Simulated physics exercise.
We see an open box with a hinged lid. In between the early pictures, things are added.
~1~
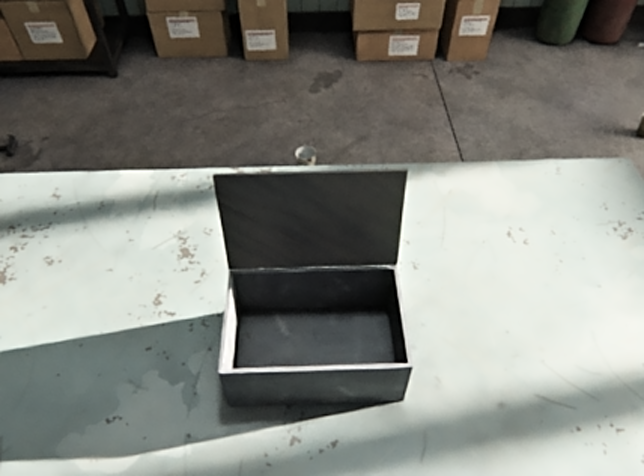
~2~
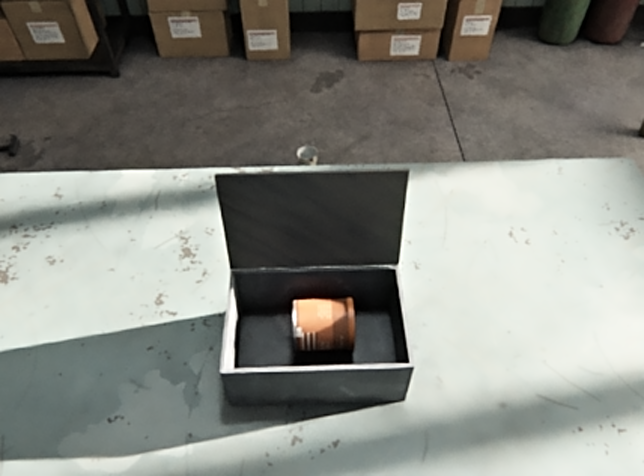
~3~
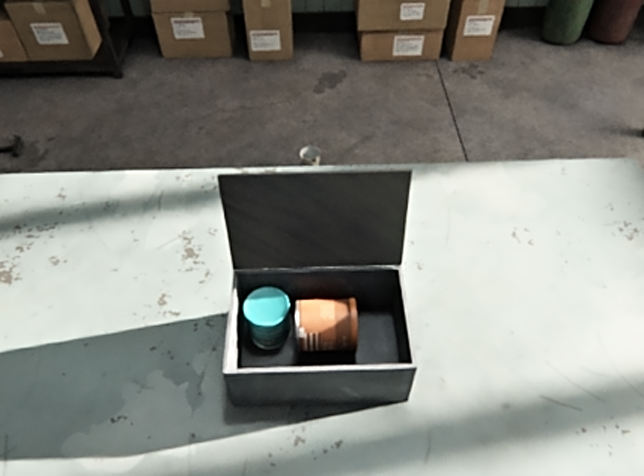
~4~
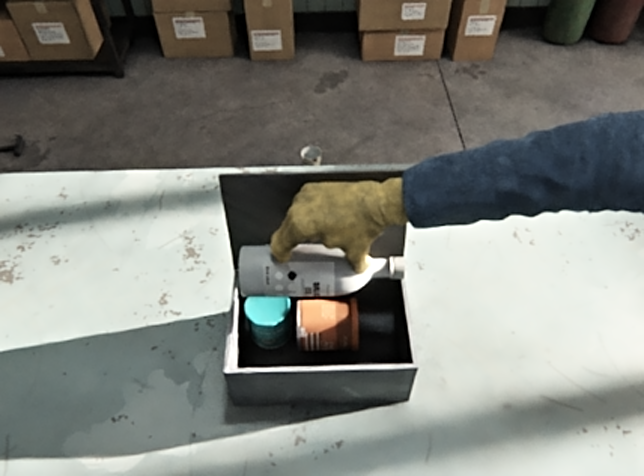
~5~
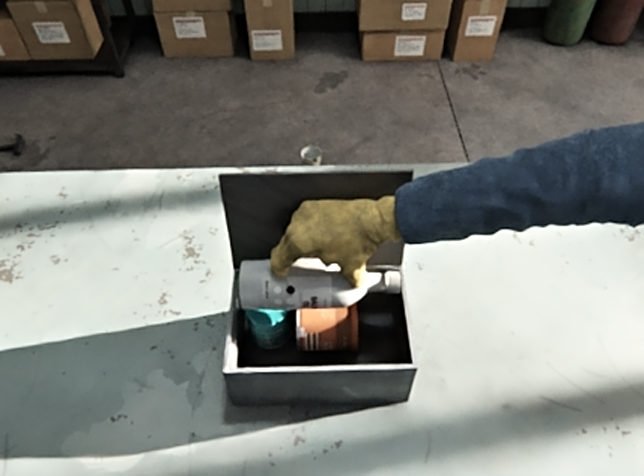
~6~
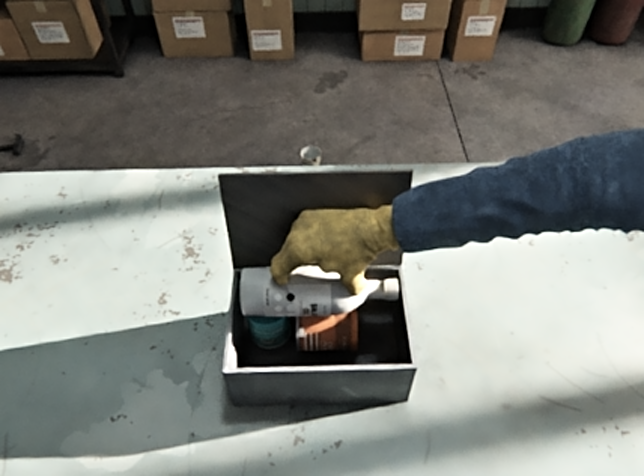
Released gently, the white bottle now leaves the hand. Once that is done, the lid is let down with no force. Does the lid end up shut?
No, gapes.
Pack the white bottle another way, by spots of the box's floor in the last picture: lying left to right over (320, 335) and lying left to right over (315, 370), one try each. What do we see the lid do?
First, it will not close; second, it closes.
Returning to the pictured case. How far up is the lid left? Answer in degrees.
Roughly 40 degrees above the rim.
Then, 1.20 s later than the last frame, lid starting down; white bottle moved a little near (321, 287).
Then, 1.70 s later than the last frame, lid 59° above the rim; orange tin moved a little.
When it is over, lid 40° above the rim; all 3 as before. End places, in pixels of the last picture, white bottle near (323, 300).
